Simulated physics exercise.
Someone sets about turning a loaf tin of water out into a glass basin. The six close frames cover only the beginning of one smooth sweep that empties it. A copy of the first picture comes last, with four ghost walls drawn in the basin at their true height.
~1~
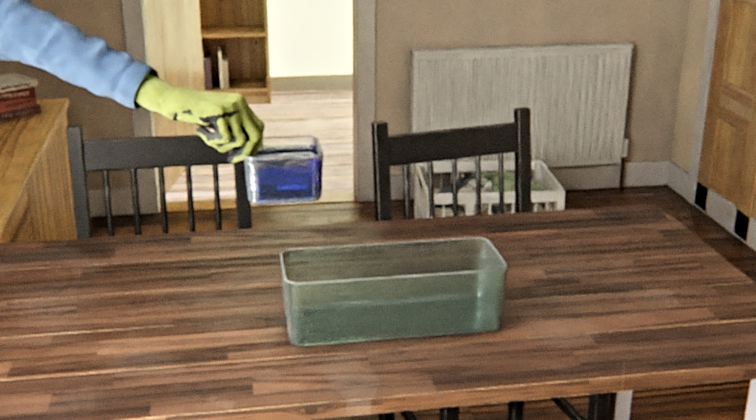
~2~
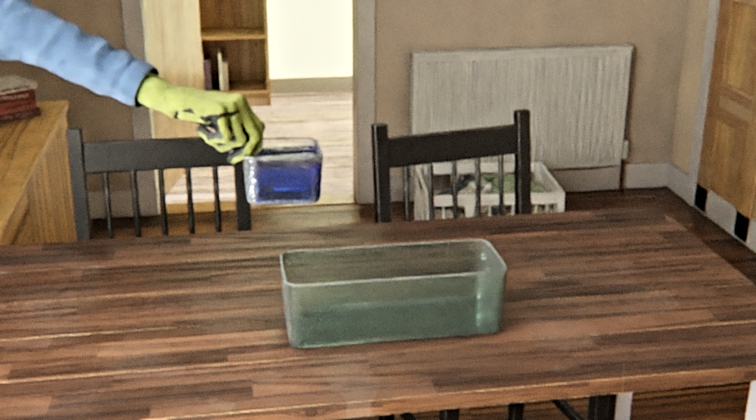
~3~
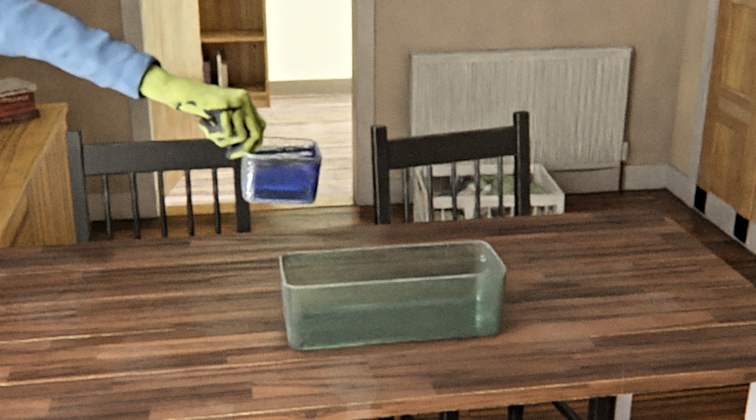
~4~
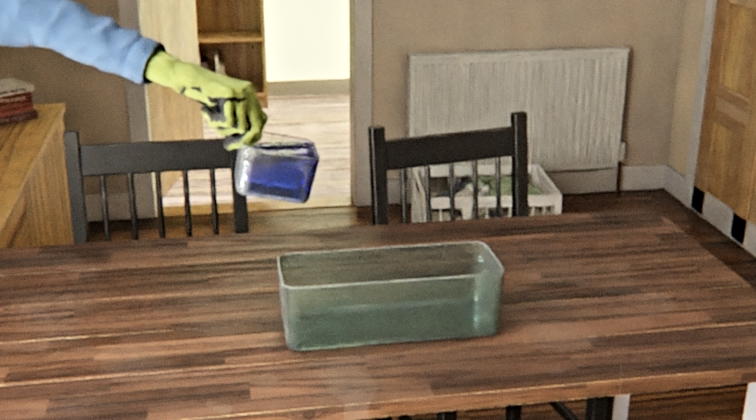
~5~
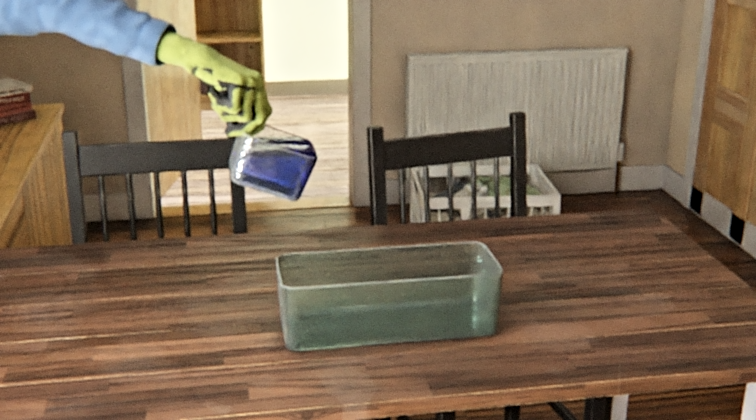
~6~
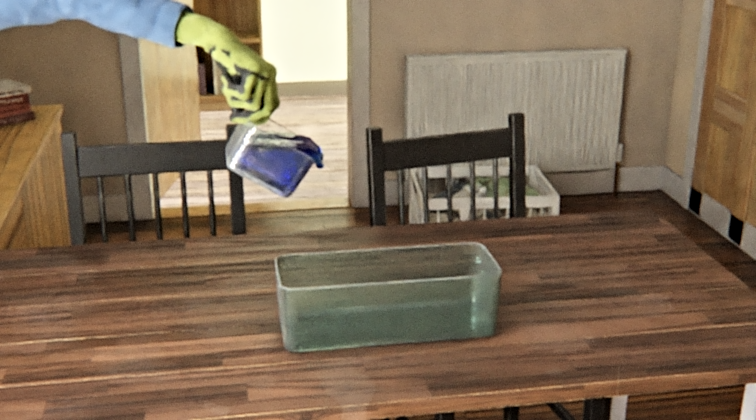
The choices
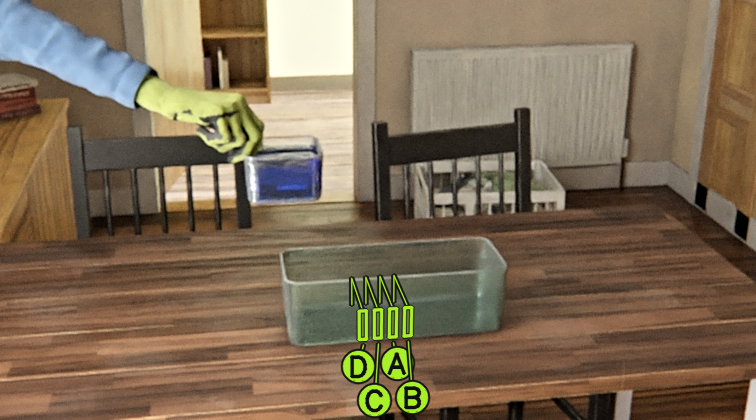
The footage shows a gloved hand holding a small clear container of blue liquid above a larger glass basin on a wooden table, then gradually tilting it to the right until the liquid begins to come over its lip.
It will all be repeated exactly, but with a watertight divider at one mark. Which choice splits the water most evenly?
The best slot is B.
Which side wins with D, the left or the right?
More ends on the right.
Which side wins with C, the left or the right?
The right side.
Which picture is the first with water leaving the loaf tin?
Picture 5.
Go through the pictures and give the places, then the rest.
Upright, lip at (318, 145); basin from (289, 344) to (501, 327); nothing has left yet, in the first picture.
Upright, lip at (318, 147); nothing has left yet, in the second picture.
Tipped about 6°, lip at (318, 148); nothing has left yet, in the third picture.
Tipped about 13°, lip at (315, 149); nothing has left yet, in the fourth picture.
Tipped about 22°, lip at (314, 149); water is over the lip, down to (314, 149), in the fifth picture.
Tipped about 33°, lip at (313, 150); water is over the lip, down to (318, 161), in the sixth picture.
On the marked copy, A at (393, 342); B at (408, 341); C at (378, 343); D at (363, 344).
If A is chosen, about 26 % ends left of the wall and 71 % right of it; 3 % is lost outside.
If B is chosen, about 48 % ends left of the wall and 49 % right of it; 3 % is lost outside.
If C is chosen, about 12 % ends left of the wall and 85 % right of it; 3 % is lost outside.
If D is chosen, about 8 % ends left of the wall and 89 % right of it; 3 % is lost outside.
